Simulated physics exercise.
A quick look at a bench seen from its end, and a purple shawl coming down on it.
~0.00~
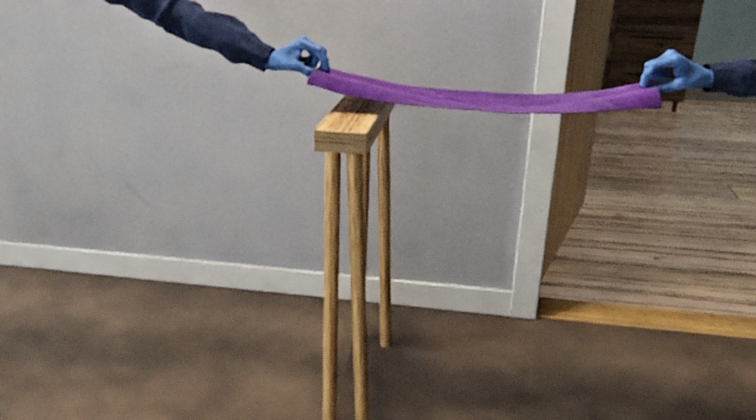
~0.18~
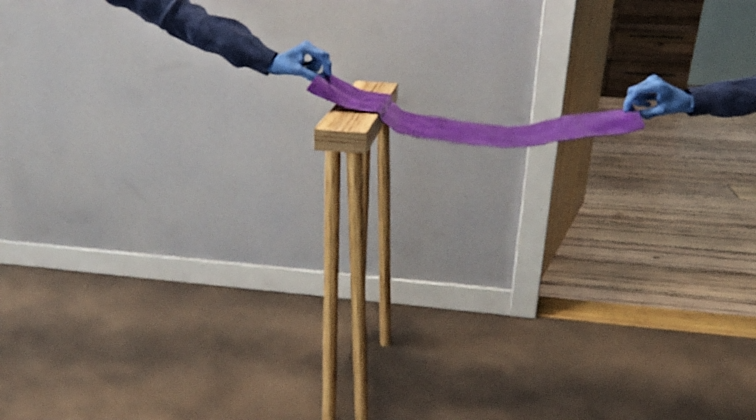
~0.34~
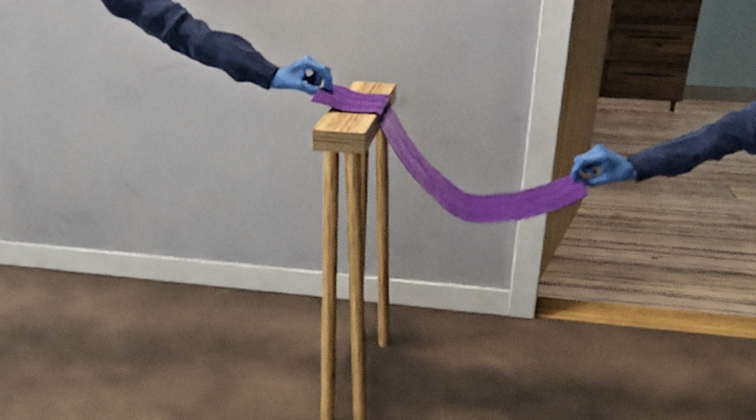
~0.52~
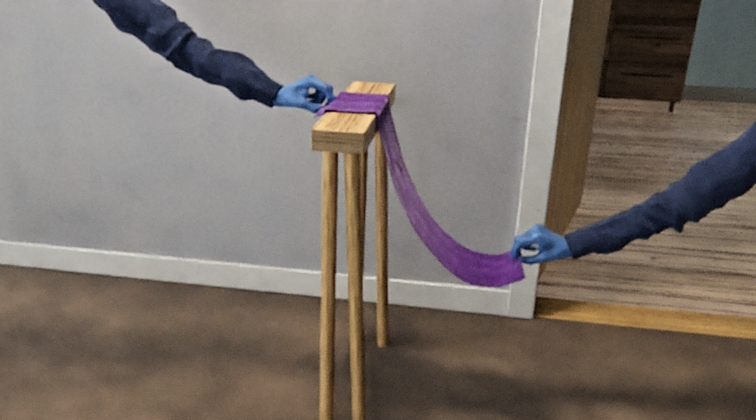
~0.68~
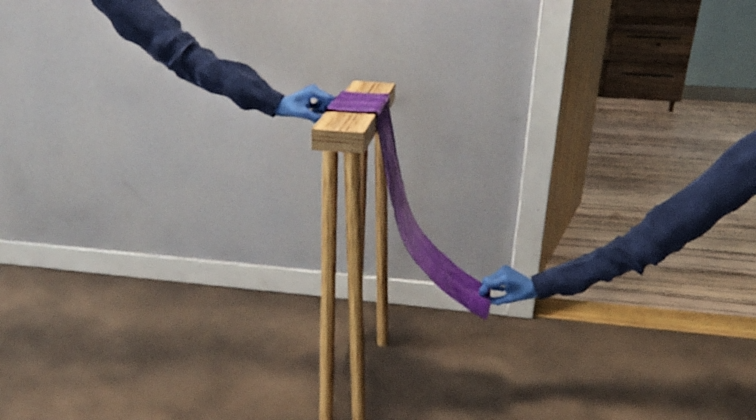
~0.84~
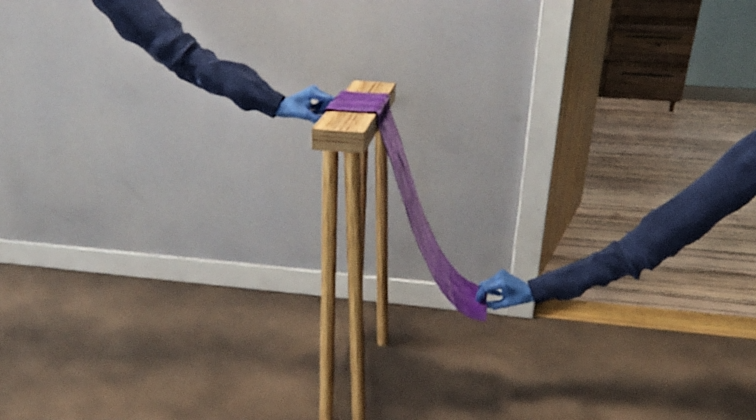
In a room with a pale grey wall and brown floor, a narrow wooden bench stands end-on, seen from slightly above by a still camera. Two blue-gloved hands in dark sleeves stretch a purple shawl above it, a doorway at right. The hands lower the cloth across the bench top, the left staying close beside it while the right sweeps down and inward, the longer side hanging in a curve.
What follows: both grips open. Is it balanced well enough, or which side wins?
As it turns out, the purple shawl goes down on the right side.
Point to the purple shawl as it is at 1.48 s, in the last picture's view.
Around (409, 383).
Around 1.24 s, shawl clear of the top and falling near (411, 316).
Around 1.48 s, shawl in a heap on the floor near (409, 383).
Finally, shawl in a heap on the floor near (409, 385). The purple shawl is pulled rightwards.
